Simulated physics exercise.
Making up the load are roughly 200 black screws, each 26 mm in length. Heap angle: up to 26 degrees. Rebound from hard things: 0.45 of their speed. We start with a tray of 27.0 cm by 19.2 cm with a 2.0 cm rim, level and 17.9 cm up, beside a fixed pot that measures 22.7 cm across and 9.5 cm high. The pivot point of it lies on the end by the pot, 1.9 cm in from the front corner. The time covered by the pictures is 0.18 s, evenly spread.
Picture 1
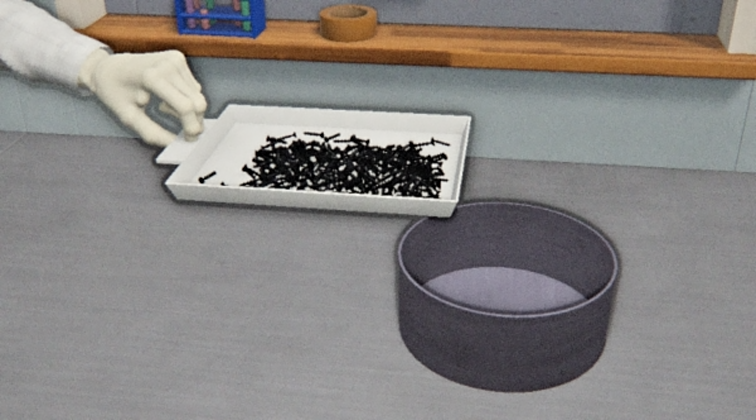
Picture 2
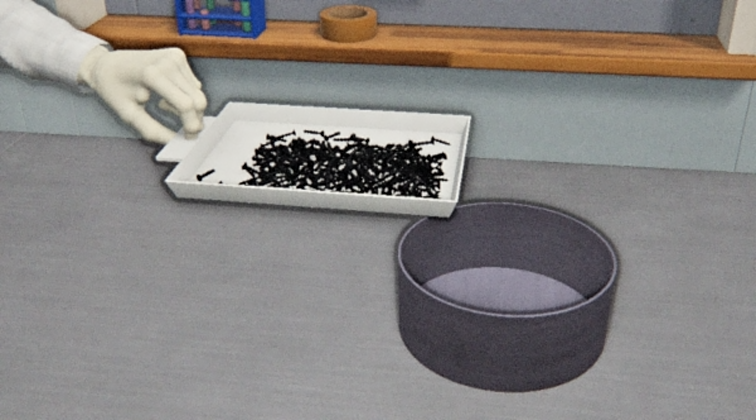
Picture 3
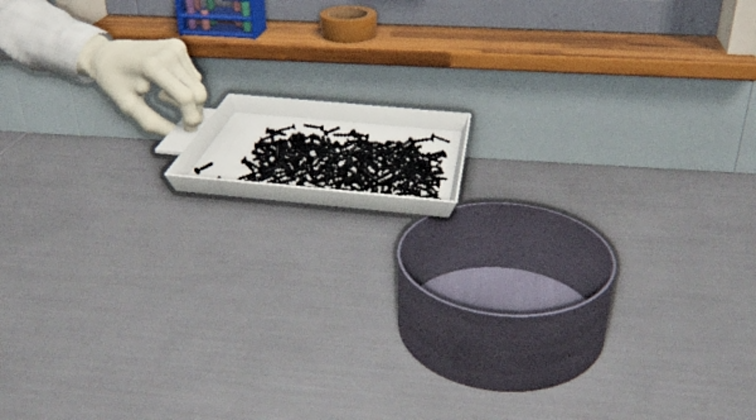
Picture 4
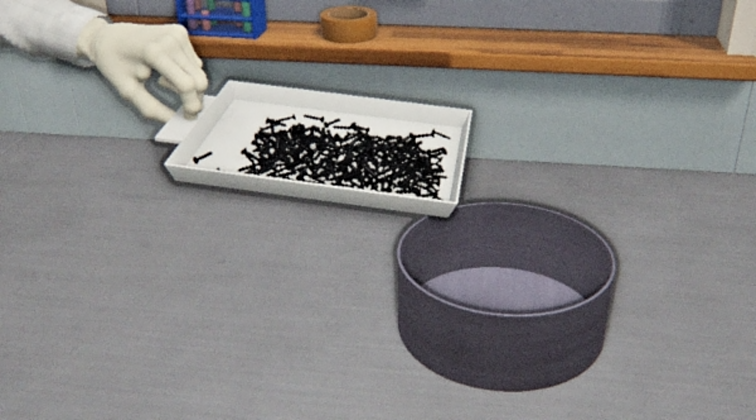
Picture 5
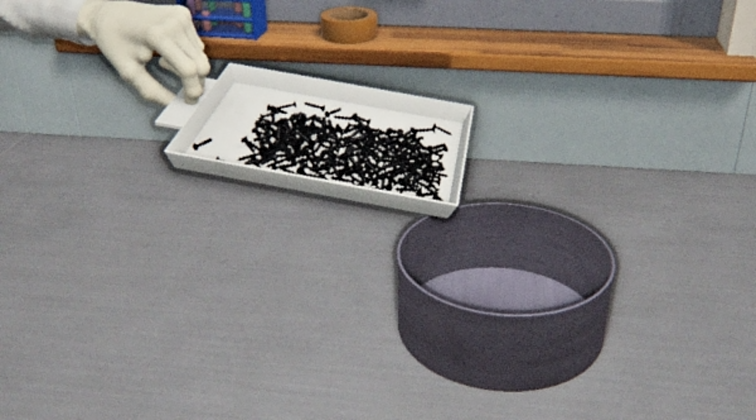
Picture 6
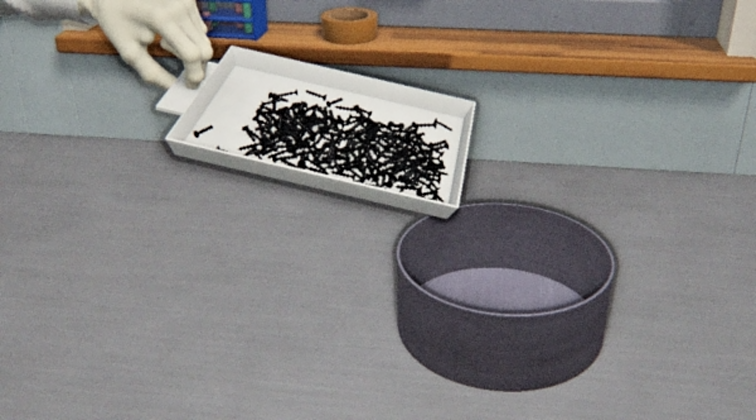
A white tray heaped with small black screws slowly tilted toward the round dark pot on its right, as a gloved hand raised its left end and the screws stayed bunched in place.
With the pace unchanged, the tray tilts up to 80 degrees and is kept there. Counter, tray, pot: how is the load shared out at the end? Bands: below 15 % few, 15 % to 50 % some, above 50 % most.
Result: Counter: Some, tray: Few, pot: Most.
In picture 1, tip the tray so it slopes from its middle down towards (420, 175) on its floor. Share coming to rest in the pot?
I'd say close to 95 %.
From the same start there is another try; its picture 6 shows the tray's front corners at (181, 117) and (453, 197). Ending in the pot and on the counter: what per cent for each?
Pot 85 % / counter 10 %.
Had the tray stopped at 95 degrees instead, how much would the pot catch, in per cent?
I'd say close to 65 percent.
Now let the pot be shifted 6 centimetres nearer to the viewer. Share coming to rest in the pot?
In that case about 100 percent would end up there.
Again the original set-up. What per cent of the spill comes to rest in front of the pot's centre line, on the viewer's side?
Roughly 100 percent of the spill.
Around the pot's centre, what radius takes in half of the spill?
Distance: Some 18 cm.
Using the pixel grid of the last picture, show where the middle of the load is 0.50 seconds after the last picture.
The load's centre is near (453, 178) at that time.
Then, 0.30 s after the last picture, tilt 46 degrees; the tray holds 100 %, the pot 0 %.
Then, 0.50 s after the last picture, tilt 68 degrees; the tray holds 90 %, the pot 0 %.
Then, 0.82 s after the last picture, tilt 80 degrees; the tray holds 0 %, the pot 60 %.
In the end, counter 35 %, tray 0 %, pot 65 %.
